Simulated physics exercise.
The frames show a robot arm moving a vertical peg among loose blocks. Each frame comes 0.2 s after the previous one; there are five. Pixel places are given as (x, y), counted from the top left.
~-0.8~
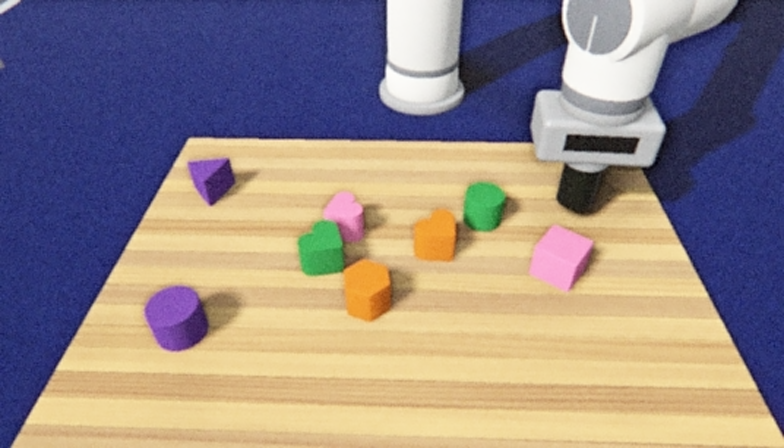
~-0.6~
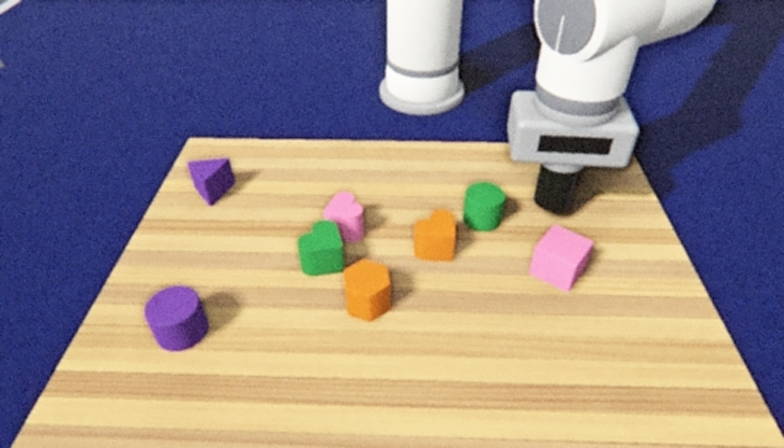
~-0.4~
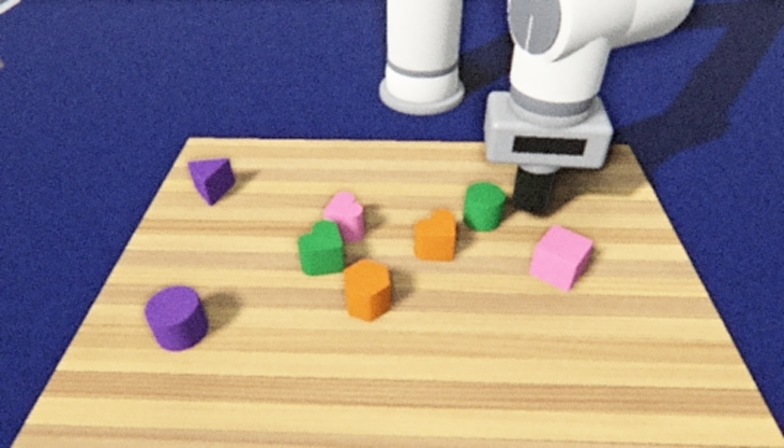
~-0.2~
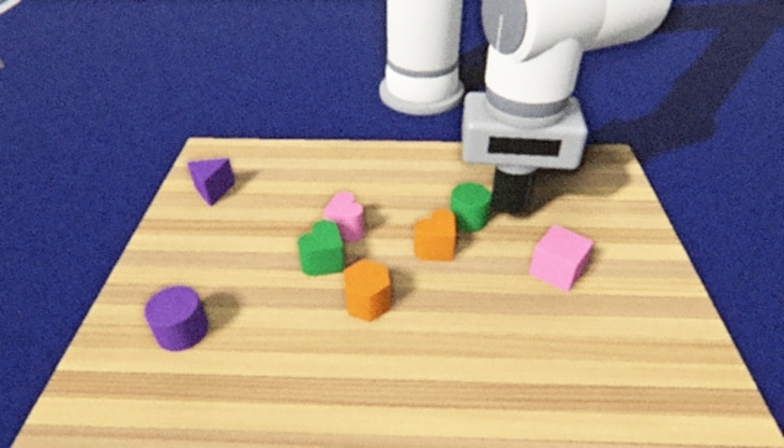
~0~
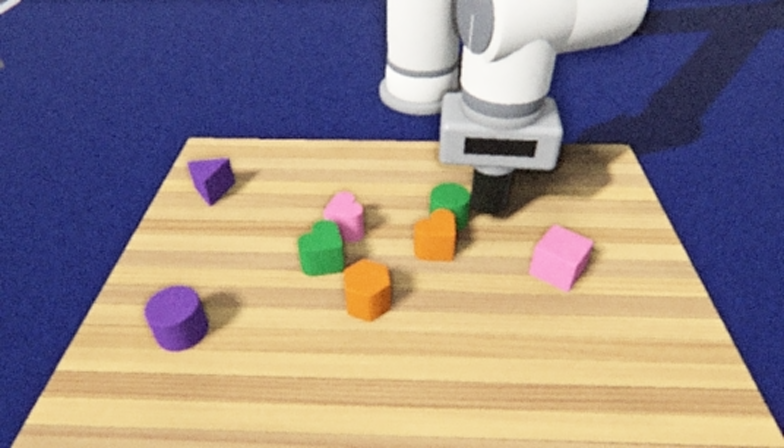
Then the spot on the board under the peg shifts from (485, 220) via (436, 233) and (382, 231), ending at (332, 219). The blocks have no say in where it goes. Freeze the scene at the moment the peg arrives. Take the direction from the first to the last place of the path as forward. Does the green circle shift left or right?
Shifted right.
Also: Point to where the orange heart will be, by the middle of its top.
Expect it around (415, 236).
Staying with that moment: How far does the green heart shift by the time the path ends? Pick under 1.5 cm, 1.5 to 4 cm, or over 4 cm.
It moves only a bit, under 1.5 cm.
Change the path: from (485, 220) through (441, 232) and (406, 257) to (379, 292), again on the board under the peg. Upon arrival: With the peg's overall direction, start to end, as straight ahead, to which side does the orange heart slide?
The orange heart goes left.
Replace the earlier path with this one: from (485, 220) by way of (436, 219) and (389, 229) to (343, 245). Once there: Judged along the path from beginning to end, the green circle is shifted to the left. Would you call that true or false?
The statement is incorrect.
On the path given first. One third of the way, peg (437, 217); orange heart (425, 233), turned 30° anticlockwise; green circle (404, 195).
Two thirds of the way, peg (382, 214); orange heart (415, 236), turned 65° anticlockwise; green circle (370, 183).
At the end, peg (330, 202); green heart unmoved; pink heart (295, 199); orange heart (415, 236), turned 65° anticlockwise; green circle (355, 174).
